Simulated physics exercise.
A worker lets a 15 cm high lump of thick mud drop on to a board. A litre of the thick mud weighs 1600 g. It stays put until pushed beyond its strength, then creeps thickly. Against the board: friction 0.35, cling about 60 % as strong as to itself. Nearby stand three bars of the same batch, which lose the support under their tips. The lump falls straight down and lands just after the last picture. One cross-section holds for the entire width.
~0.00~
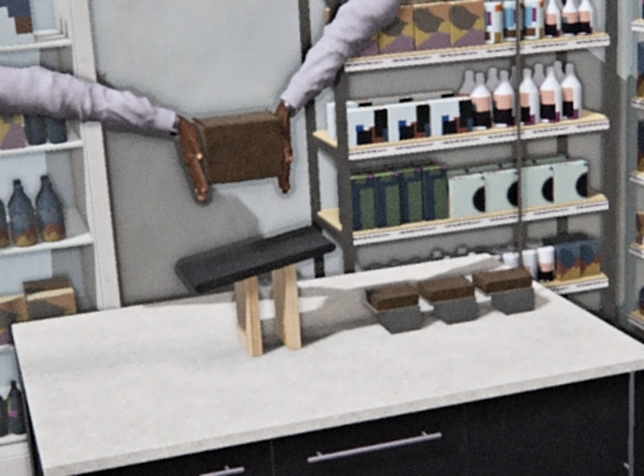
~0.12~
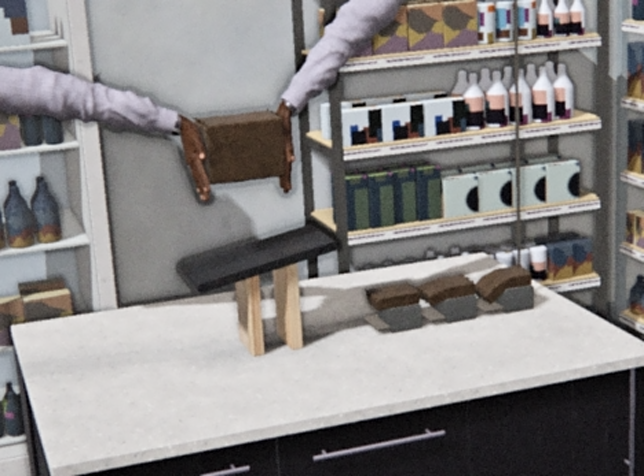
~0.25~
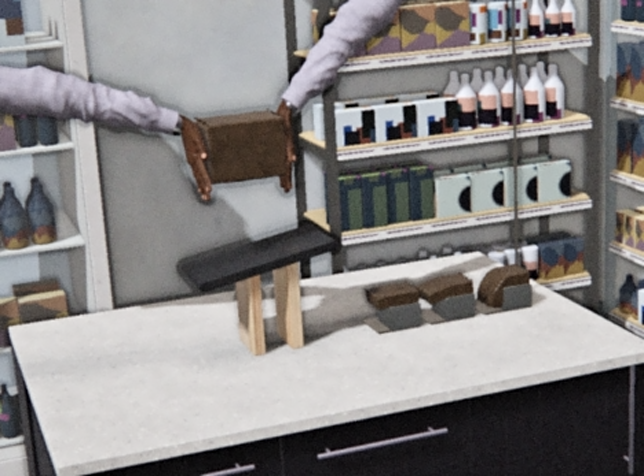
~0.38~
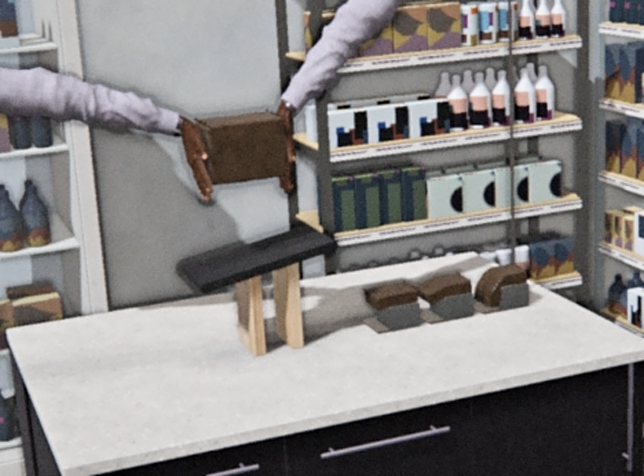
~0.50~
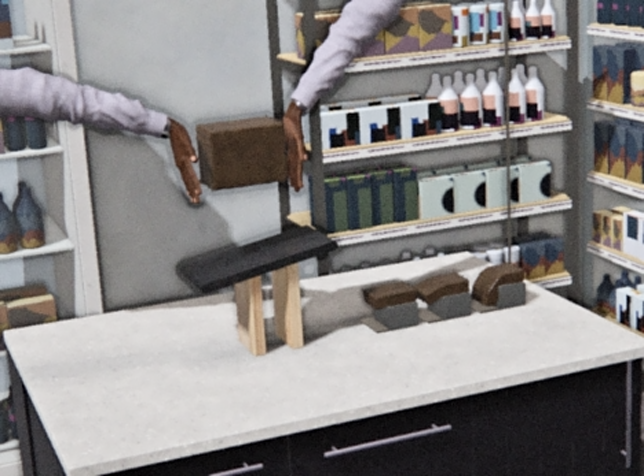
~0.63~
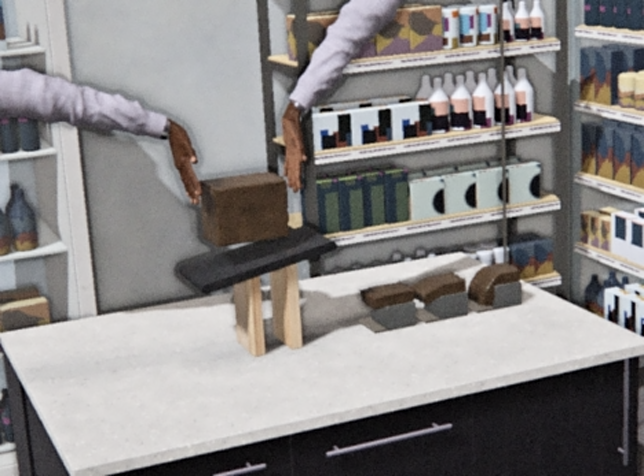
In a shop, two hands held a brown block above a dark board on wooden legs while the right one of three small bars drooped; then the hands parted and the block dropped.
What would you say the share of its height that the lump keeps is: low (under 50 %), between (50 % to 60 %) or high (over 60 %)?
I would say between.
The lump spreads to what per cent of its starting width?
180 %.
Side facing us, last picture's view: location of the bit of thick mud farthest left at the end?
I'd point to around (191, 278).
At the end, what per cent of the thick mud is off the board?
Roughly 16 % ends up off the board.
After 0.74 s, it stands 56 % of its first height and none has gone off the board.
After 0.87 s, it stands 56 % of its first height and none has gone off the board.
After 1.01 s, it stands 56 % of its first height and none has gone off the board.
After 1.14 s, it stands 56 % of its first height and none has gone off the board.
After 1.40 s, at the end, it stands 56 % of its first height and 15 % has gone off the board.
